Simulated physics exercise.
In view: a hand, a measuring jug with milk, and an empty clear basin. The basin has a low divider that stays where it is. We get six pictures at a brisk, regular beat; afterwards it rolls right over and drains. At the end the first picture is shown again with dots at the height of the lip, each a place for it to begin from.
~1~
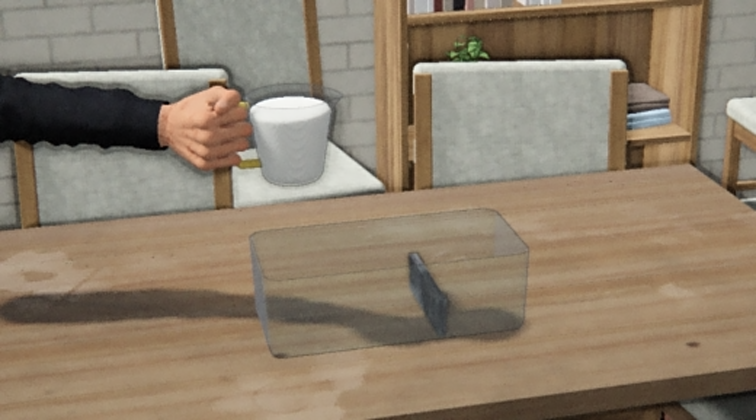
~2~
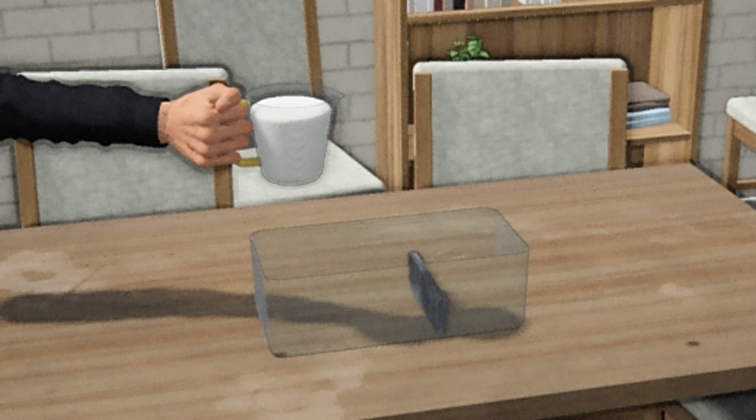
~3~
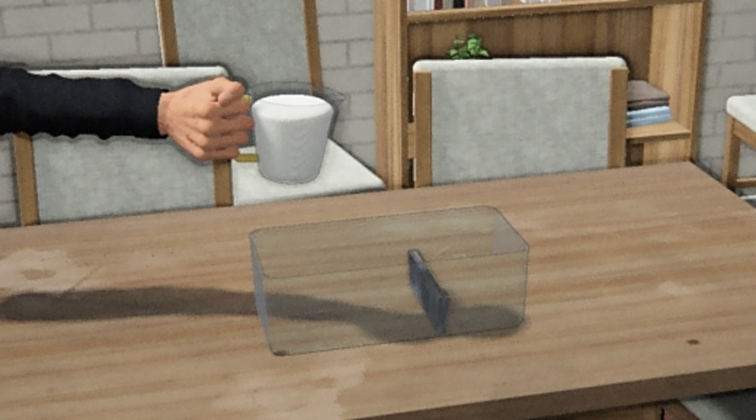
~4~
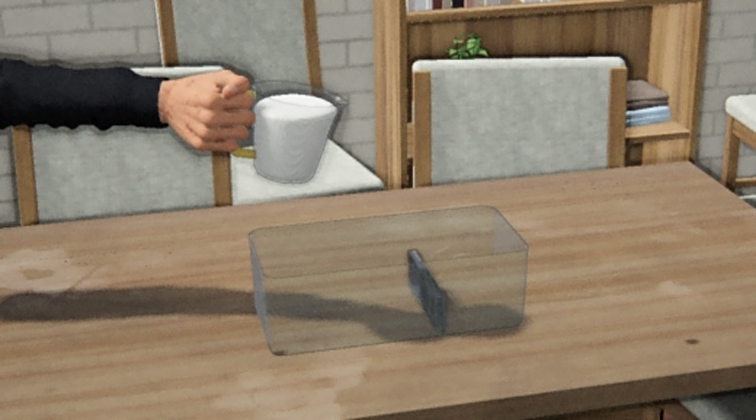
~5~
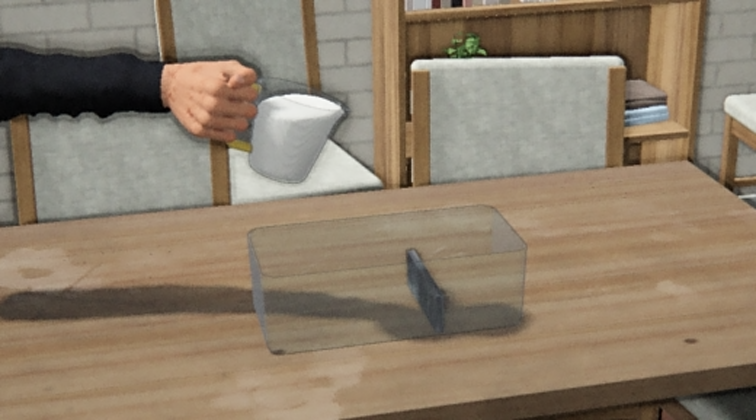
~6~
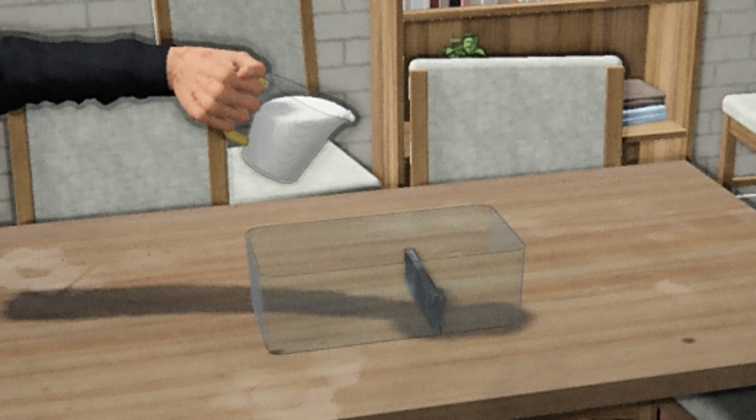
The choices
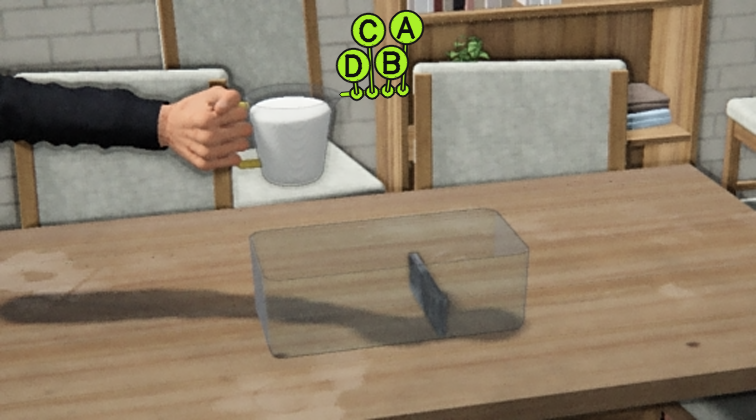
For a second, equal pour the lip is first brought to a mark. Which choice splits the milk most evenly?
C works best here.
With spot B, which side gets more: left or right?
More ends on the right.
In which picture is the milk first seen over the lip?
Picture 6.
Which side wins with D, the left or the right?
The left one.
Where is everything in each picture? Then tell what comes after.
In the first picture, upright, lip at (341, 94); basin from (269, 357) to (523, 325); top of the wall at (427, 275); nothing has left yet.
In the second picture, upright, lip at (342, 94); nothing has left yet.
In the third picture, tipped about 5°, lip at (345, 96); nothing has left yet.
In the fourth picture, tipped about 12°, lip at (347, 102); nothing has left yet.
In the fifth picture, tipped about 20°, lip at (350, 109); nothing has left yet.
In the sixth picture, tipped about 30°, lip at (350, 119); milk is over the lip, down to (350, 119).
In lime, A at (402, 89); B at (387, 90); C at (372, 92); D at (356, 93).
With A, about 5 % ends left of the wall and 92 % right of it; 3 % is lost outside.
With B, about 13 % ends left of the wall and 85 % right of it.
With C, about 52 % ends left of the wall and 47 % right of it.
With D, about 85 % ends left of the wall and 11 % right of it; 3 % is lost outside.
